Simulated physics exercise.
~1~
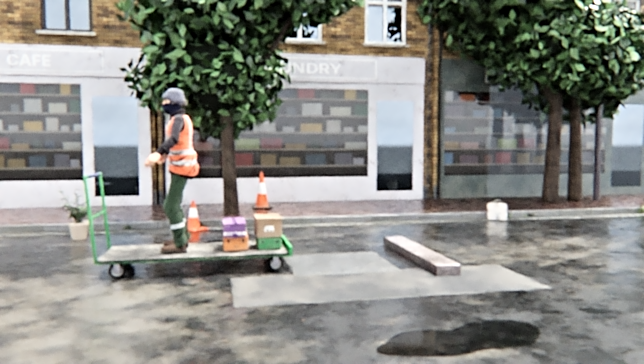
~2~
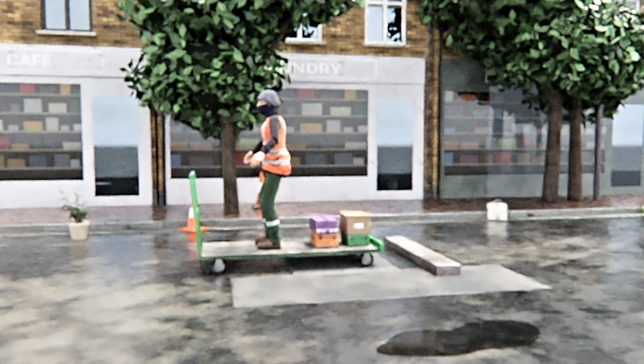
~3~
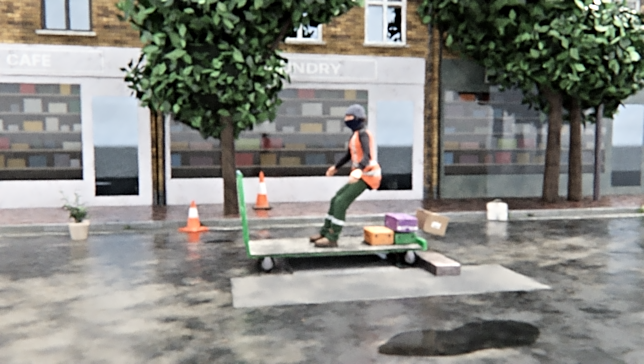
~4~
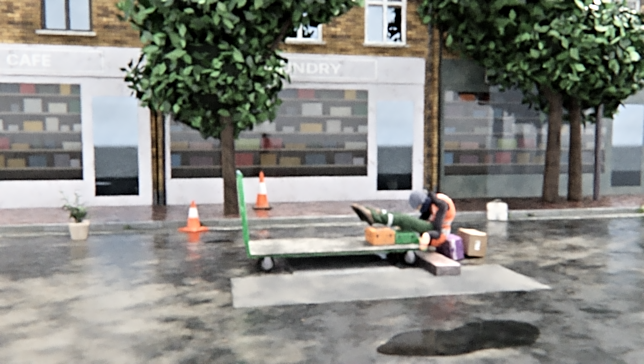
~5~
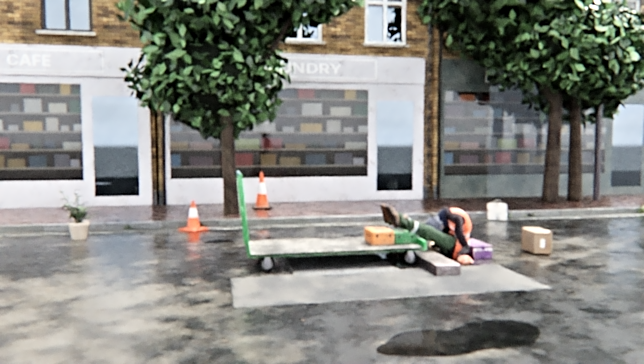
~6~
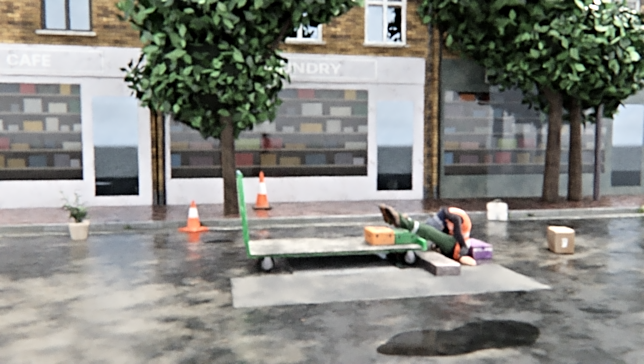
Person in orange vest riding a green cart rightward into a kerb, toppling over its front with purple and brown boxes.
